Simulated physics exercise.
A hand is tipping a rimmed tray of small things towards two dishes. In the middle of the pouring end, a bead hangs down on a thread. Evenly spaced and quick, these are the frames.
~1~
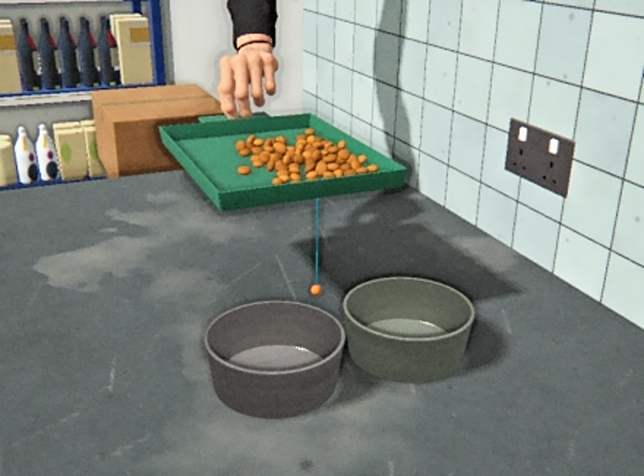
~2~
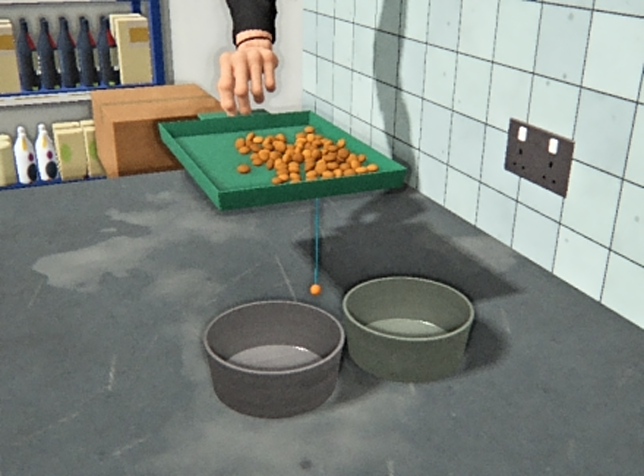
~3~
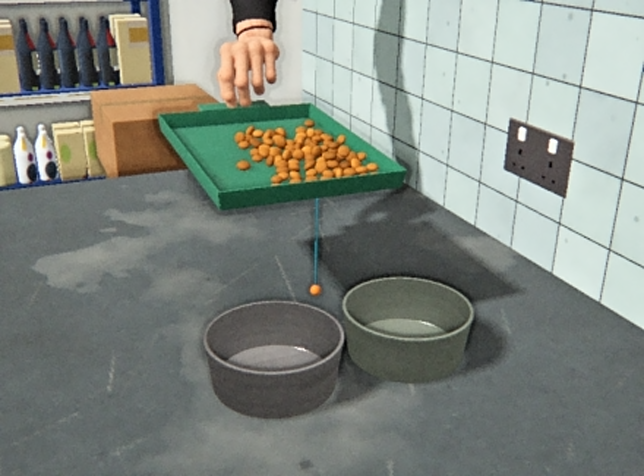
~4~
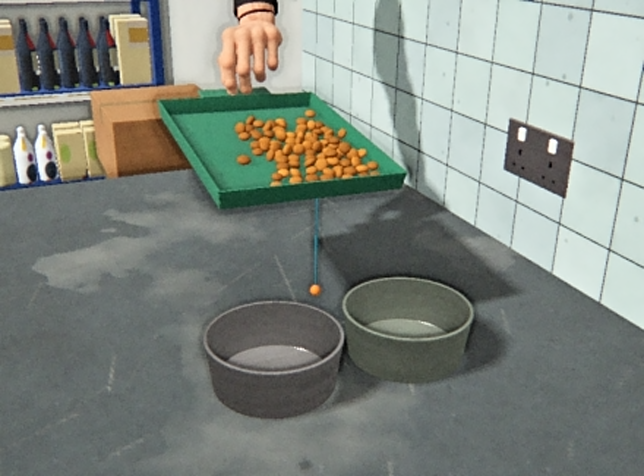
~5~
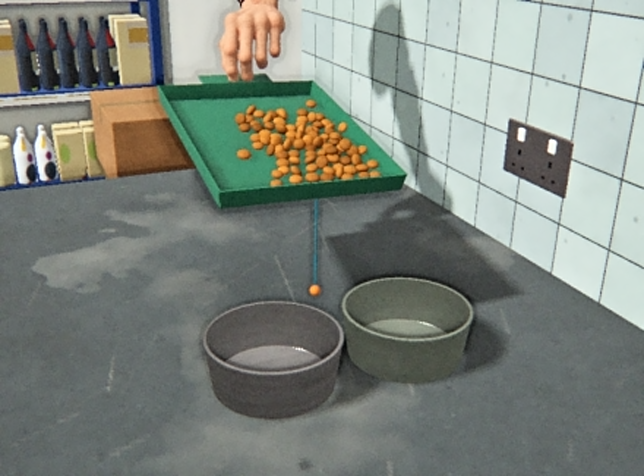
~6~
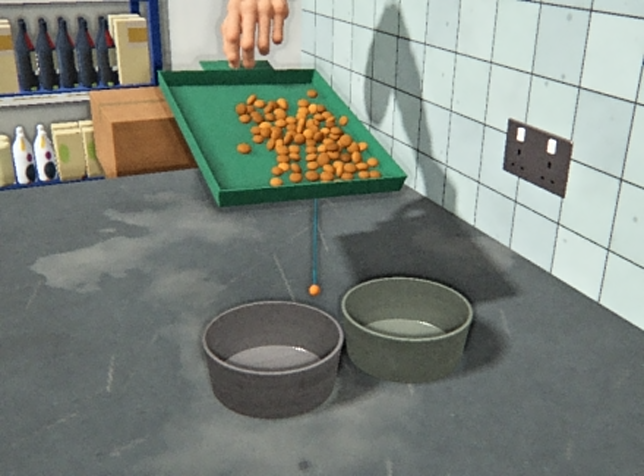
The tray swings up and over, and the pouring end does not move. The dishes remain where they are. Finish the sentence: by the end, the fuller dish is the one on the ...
... right.
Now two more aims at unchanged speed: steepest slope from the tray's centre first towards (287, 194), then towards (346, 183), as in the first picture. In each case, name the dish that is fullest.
First case: The dish at left. Second case: The dish at right.
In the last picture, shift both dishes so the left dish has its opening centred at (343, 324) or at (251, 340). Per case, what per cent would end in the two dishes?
The first comes to 80 percent and the second to 100 percent.
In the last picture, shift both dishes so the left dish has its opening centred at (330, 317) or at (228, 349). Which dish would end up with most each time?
First the left-hand dish, then the right dish.
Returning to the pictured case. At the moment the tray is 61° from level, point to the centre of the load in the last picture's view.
Close to (348, 155).
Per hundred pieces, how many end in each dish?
Roughly: Left 10 %, right 80 %.
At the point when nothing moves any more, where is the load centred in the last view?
Last view, resting centre - approx. (395, 350).
Soon, tray tipped steeply; nearly all on the tray; a stray few in the right dish.
A while on, tray tipped right over; about a third on the tray; a stray few in the left dish; about a third in the right dish; a small part outside both; about a quarter in the air.
Towards the end, tray tipped past a quarter turn; a small part in the left dish; most in the right dish; a small part outside both.
Finally, tray tipped past a quarter turn; a small part in the left dish; most in the right dish; a small part outside both.
